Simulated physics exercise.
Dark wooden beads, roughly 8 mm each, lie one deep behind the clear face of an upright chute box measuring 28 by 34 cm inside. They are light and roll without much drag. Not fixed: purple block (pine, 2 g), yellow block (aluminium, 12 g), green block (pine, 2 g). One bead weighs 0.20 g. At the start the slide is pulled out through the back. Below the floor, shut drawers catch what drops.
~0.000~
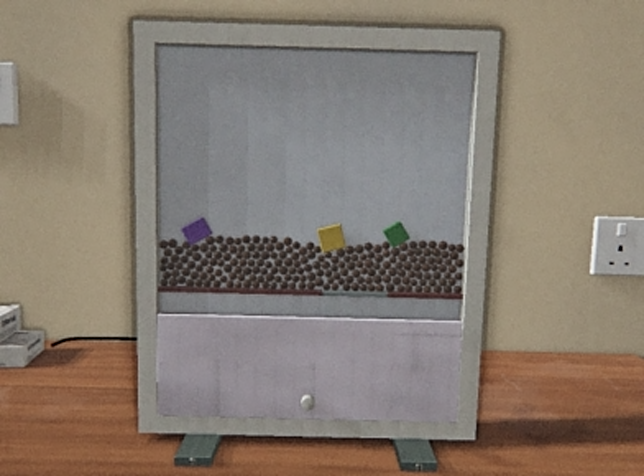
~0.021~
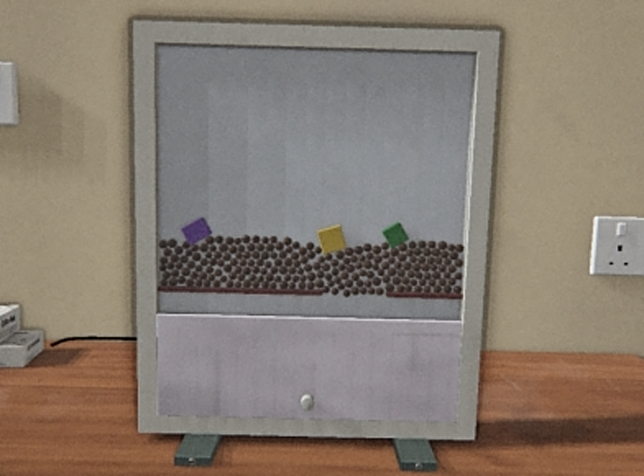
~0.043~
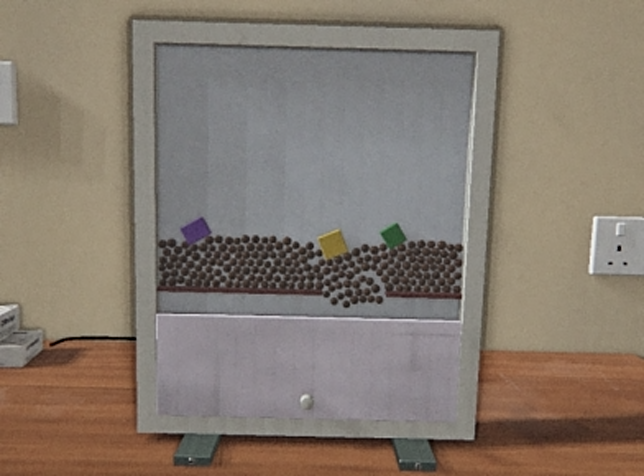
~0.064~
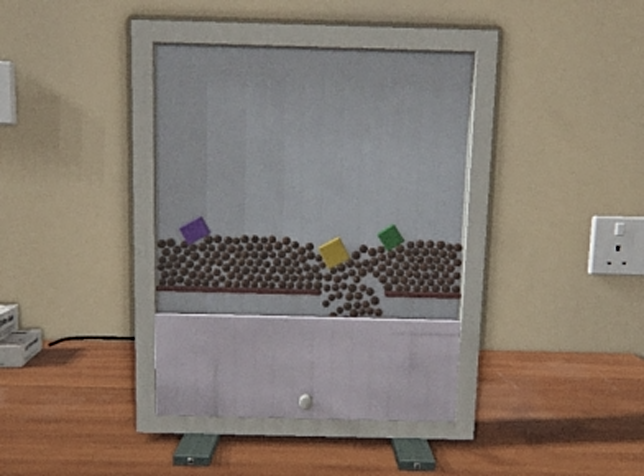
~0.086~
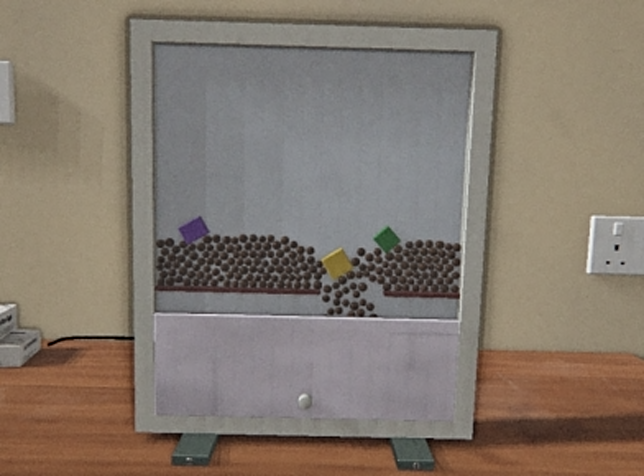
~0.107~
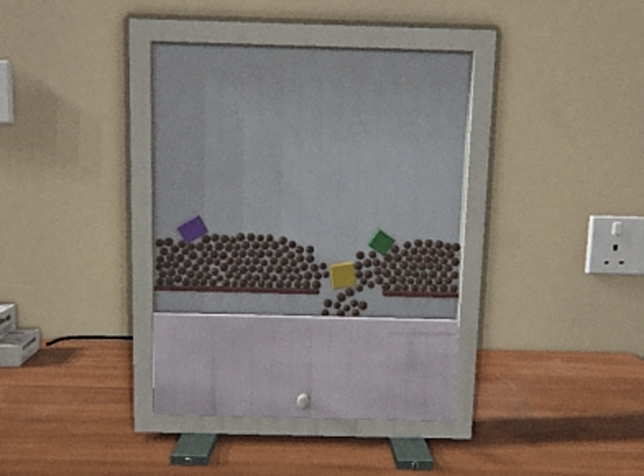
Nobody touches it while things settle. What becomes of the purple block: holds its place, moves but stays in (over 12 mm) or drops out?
Purple block holds its place.
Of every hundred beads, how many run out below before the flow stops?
Some 40 per cent.
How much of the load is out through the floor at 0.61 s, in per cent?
About 35 per cent.
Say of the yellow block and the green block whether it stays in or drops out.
Yellow block out, green block out.
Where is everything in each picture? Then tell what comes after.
In the first frame, about 210 beads; load centre (317, 265); purple block (197, 231) tilted 30°; yellow block (332, 238) tilted 15°; green block (396, 235) tilted 32°; slide (318, 293) to (392, 294).
In the second frame, load centre (317, 266); 0 out.
In the third frame, load centre (308, 268); 8 out.
In the fourth frame, load centre (307, 268); 16 out.
In the fifth frame, load centre (304, 267); 24 out.
In the sixth frame, load centre (304, 267); 31 out; purple block (193, 230) tilted 31°; yellow block (343, 275) tilted 10°; green block (381, 242) tilted 56°.
By 0.26 s, 25 % are out; purple block moved 0.0 cm tilted 30°; yellow block below the floor; green block moved 9.1 cm tilted 31°.
By 0.61 s, 35 % are out; purple block moved 0.0 cm tilted 30°; yellow block below the floor; green block below the floor.
By 1.31 s, 40 % are out; purple block moved 0.0 cm tilted 30°; yellow block below the floor; green block below the floor.
At rest by 1.5 s, 40 % are out; purple block moved 0.0 cm tilted 30°; yellow block below the floor; green block below the floor.
